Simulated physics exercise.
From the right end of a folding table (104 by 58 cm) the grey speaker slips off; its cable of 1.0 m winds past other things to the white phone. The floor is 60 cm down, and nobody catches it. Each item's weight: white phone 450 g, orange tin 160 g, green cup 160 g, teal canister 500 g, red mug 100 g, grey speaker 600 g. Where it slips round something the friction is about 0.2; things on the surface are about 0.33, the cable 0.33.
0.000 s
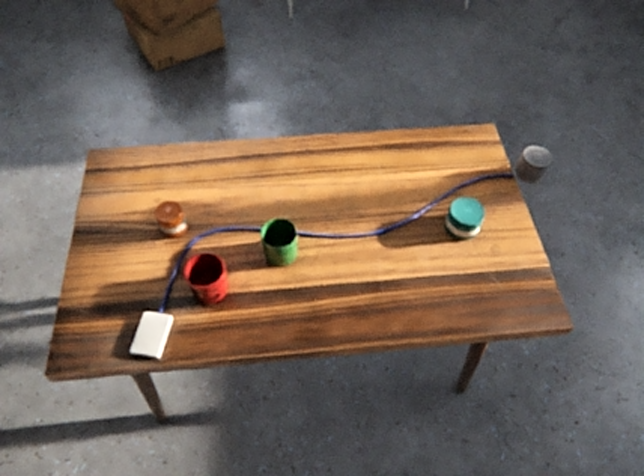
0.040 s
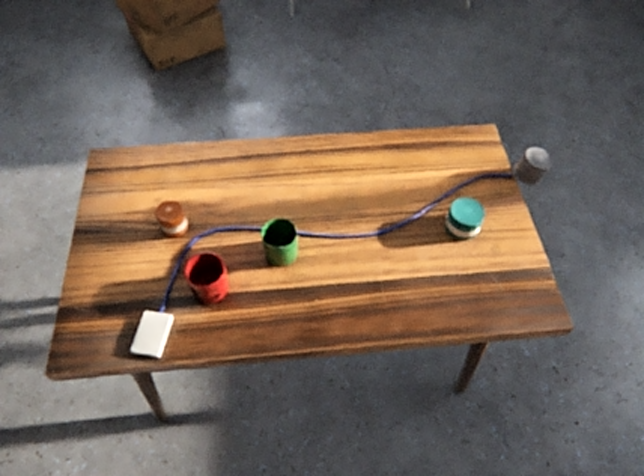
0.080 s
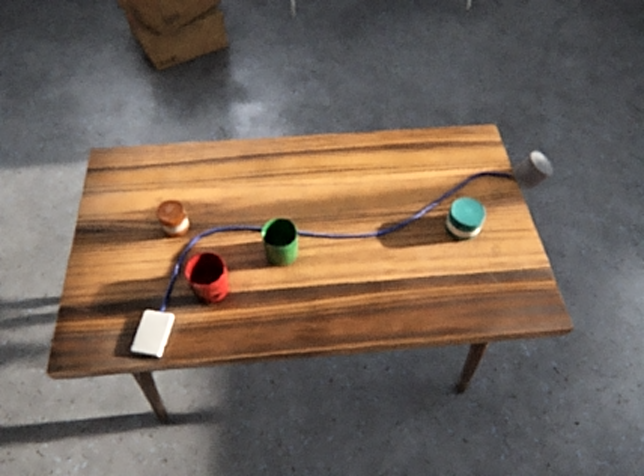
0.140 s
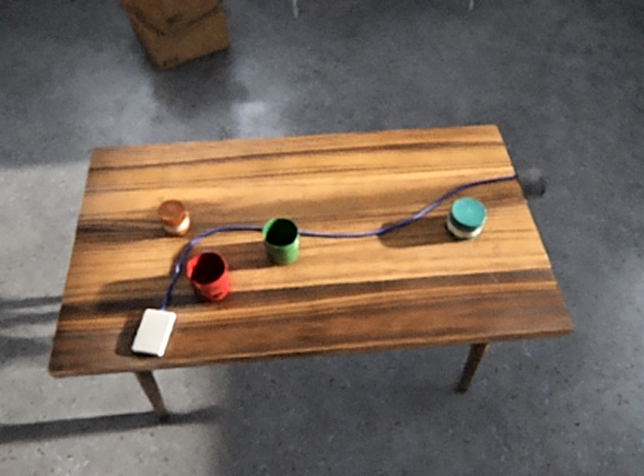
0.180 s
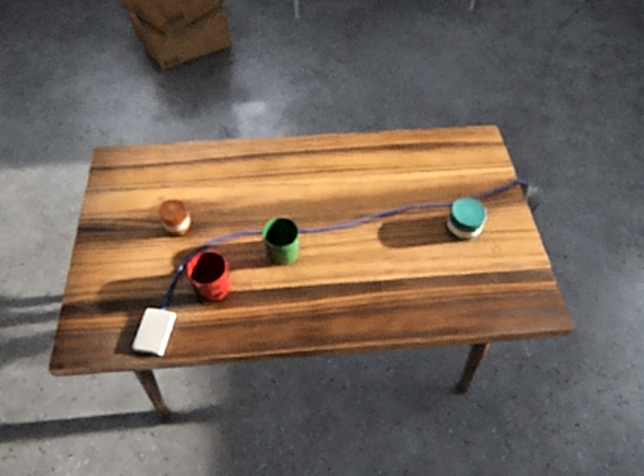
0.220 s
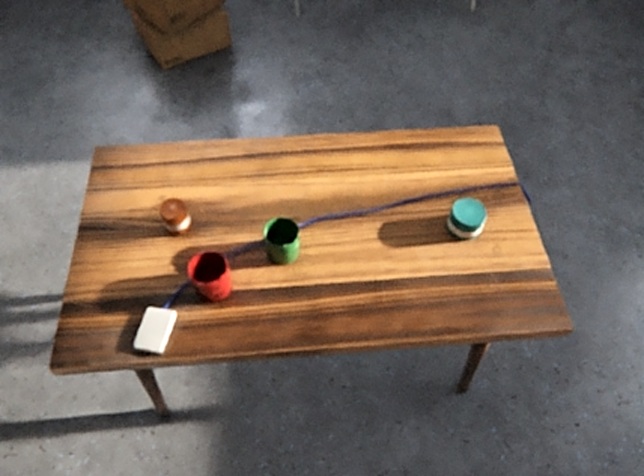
Grey speaker dropping past the right edge of a wooden table, pulling the slack blue cable straighter behind the cups and canister.
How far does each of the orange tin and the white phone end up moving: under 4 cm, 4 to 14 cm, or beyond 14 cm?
Orange tin - under 4 cm; white phone - beyond 14 cm.
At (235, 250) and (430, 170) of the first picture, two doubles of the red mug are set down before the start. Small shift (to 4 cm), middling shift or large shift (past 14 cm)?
Result, in order: Major / minor.
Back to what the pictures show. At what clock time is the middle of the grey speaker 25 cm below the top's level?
That comes at 0.36 seconds.
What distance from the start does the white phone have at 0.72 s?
White phone: 40 cm.
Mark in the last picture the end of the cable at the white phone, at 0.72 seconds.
It's at around pixel (346, 230).
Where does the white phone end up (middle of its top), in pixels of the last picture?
Rest point, last frame: Approx. (368, 218).
By 0.5 s, the cable's tail end at (245, 281); white phone 17 cm off its start, red mug 16 cm off its start, green cup 12 cm off its start.
By 0.7 s, the cable's tail end at (346, 230); white phone 41 cm off its start, red mug 17 cm off its start, green cup 14 cm off its start.
By 1.0 s, the cable's tail end at (386, 217); white phone 51 cm off its start at (368, 218), red mug 17 cm off its start at (266, 321), green cup 14 cm off its start at (318, 283).
By 1.2 s, the cable's tail end at (386, 216); white phone 51 cm off its start, red mug 17 cm off its start, green cup 14 cm off its start.
By 2.4 s, the cable's tail end at (386, 216); white phone 51 cm off its start at (368, 218), orange tin 0 cm off its start at (172, 208), red mug 17 cm off its start at (266, 321), green cup 14 cm off its start at (318, 283).
